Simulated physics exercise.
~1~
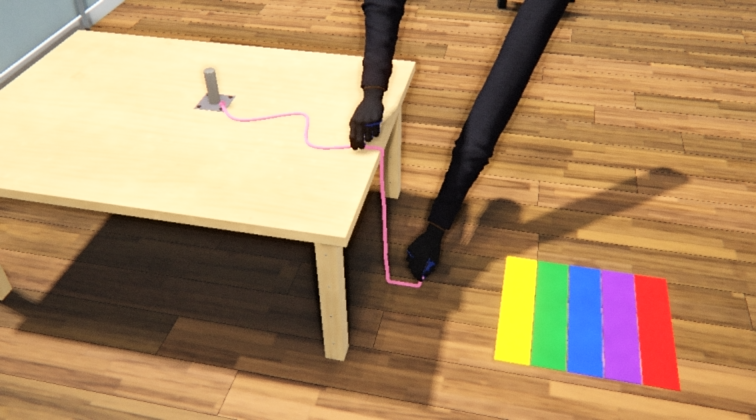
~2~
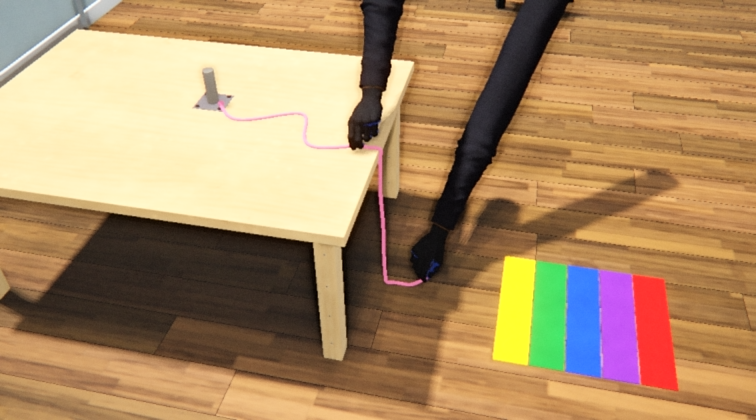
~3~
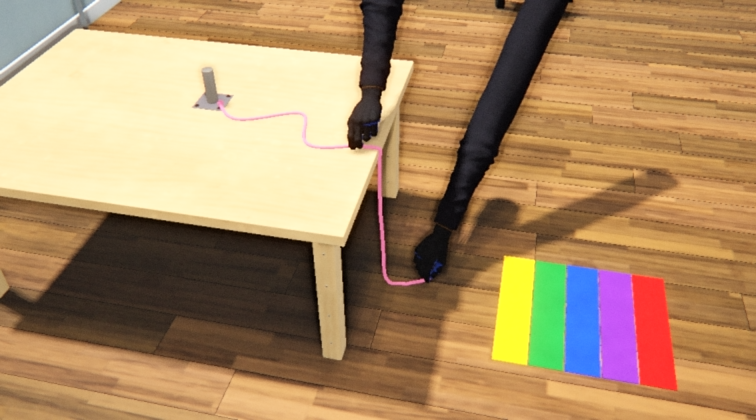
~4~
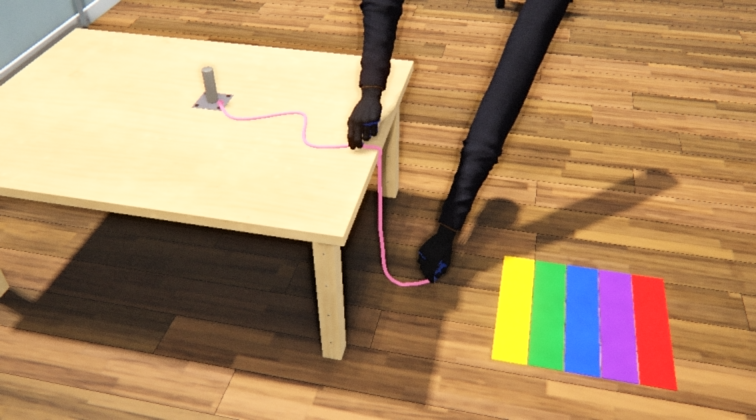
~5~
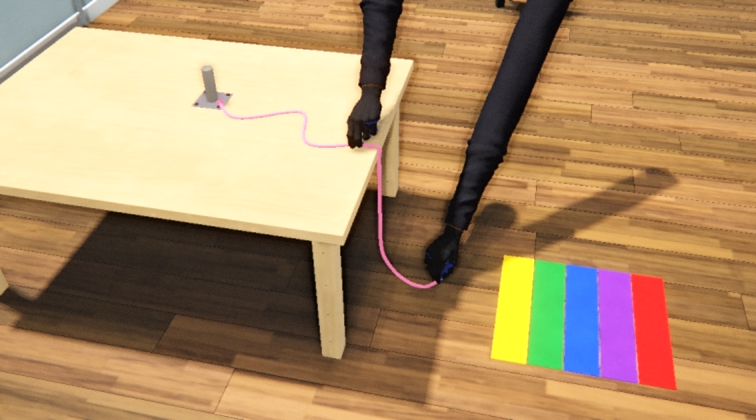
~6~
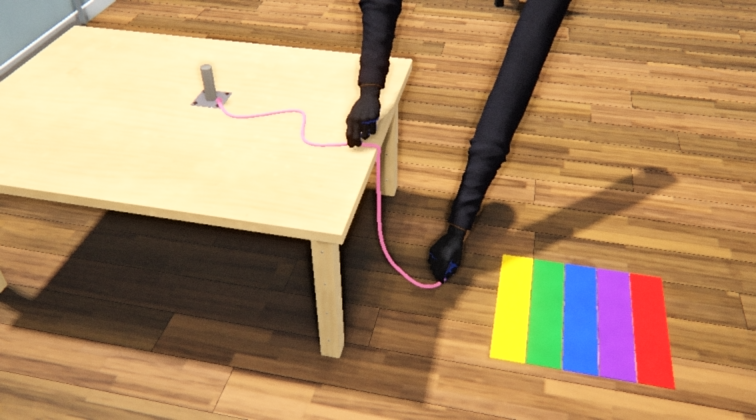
A black-gloved hand held a pink cord at the table's edge while the other, low near the floor, drew its end slightly right, and the hanging part eased from a sharp bend into a curve.
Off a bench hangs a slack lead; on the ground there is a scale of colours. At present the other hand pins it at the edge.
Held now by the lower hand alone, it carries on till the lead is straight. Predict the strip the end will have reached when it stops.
I would say the blue strip.
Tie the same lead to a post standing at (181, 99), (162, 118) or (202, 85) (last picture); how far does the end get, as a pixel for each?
Estimated pixels per try: (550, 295); (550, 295); (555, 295).
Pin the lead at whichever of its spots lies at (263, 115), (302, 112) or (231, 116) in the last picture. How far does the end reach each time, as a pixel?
Roughly (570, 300), (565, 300) and (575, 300).
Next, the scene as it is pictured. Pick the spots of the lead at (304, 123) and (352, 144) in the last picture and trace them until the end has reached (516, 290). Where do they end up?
You'll find them at about (334, 125) and about (383, 164).
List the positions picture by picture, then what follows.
In the first picture, end (422, 277); yellow (514, 341); green (549, 347); blue (586, 353); purple (622, 359); red (660, 365).
In the second picture, end (426, 278); lead through (230, 117) (297, 113) (319, 148) (380, 163) (383, 220) (385, 271).
In the third picture, end (429, 278).
In the fourth picture, end (434, 279); lead through (229, 116) (297, 113) (319, 147) (379, 163) (380, 219) (385, 270).
In the fifth picture, end (441, 279).
In the sixth picture, end (444, 279); lead through (228, 114) (296, 111) (317, 145) (378, 161) (379, 218) (396, 267).
Early on, end near (516, 290); over yellow.
Midway, end near (560, 297); over green.
At the end of the slack, end near (587, 301); over blue. It gets as far as the blue strip.
